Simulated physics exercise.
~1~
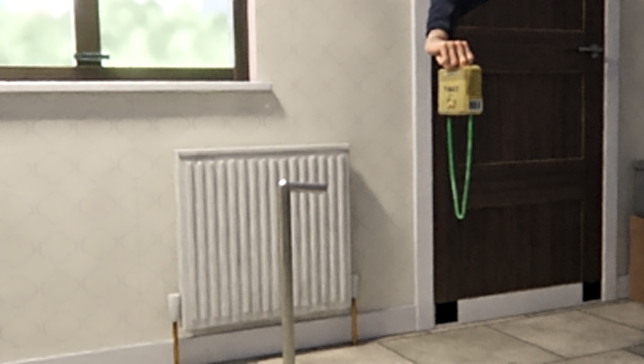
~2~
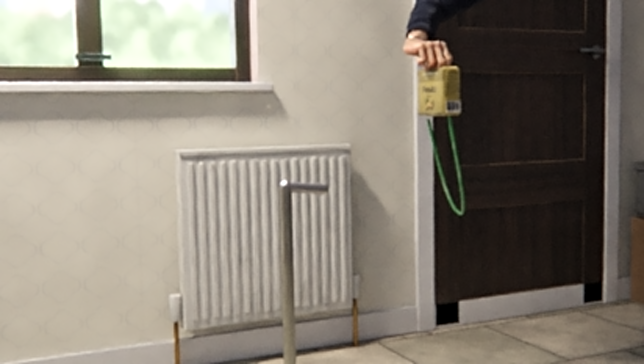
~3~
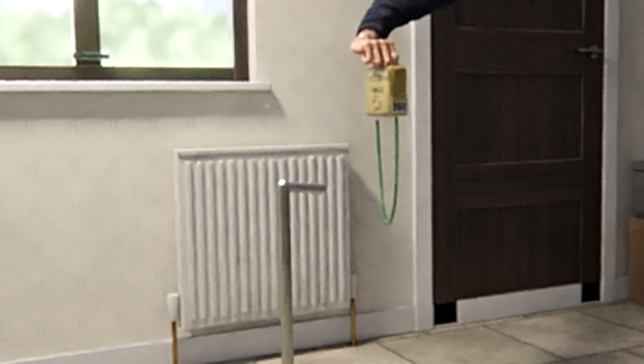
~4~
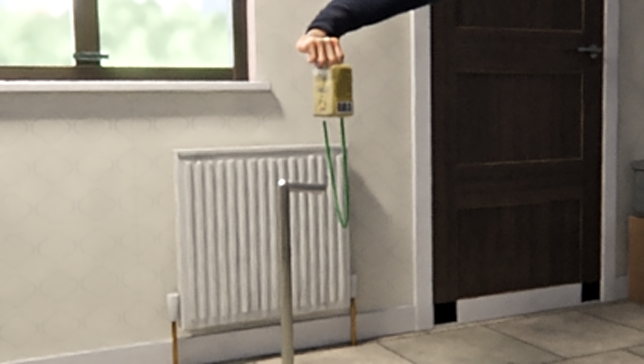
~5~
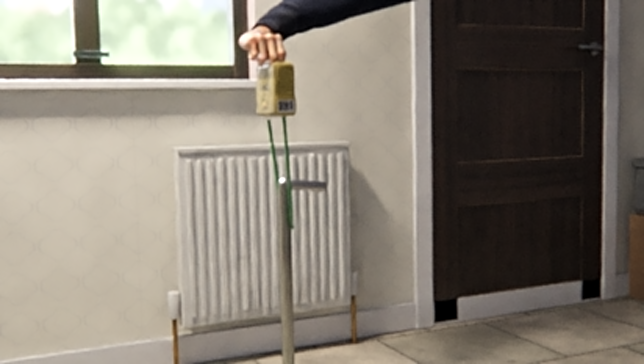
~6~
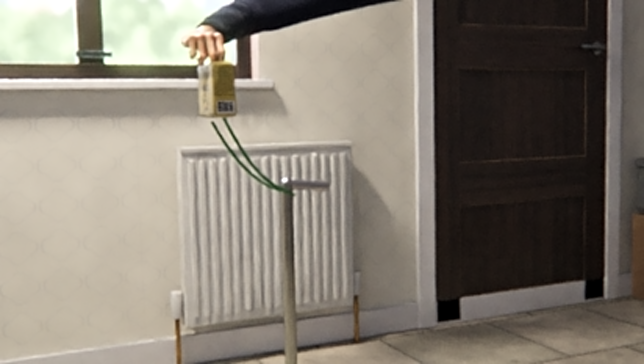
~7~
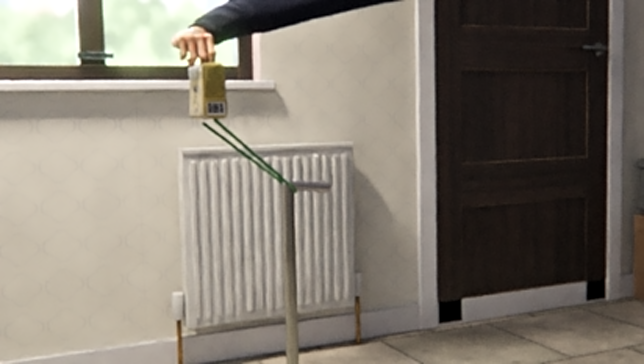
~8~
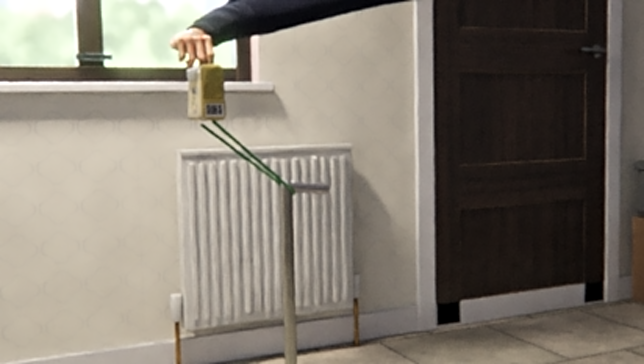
In a plain room with a white radiator beneath a window and a dark door to the right, a slim post with a short sideways hook stands in the foreground. A hand in a dark sleeve grips a yellow pouch from above, a green loop dangling beneath it. The arm carries the upright pouch steadily left, the loop swaying slightly as it nears the post. As the pouch passes over, the loop catches at the hook and slants back behind it. The cord draws tight, and the hand stops just left of the post, still holding the snagged pouch.
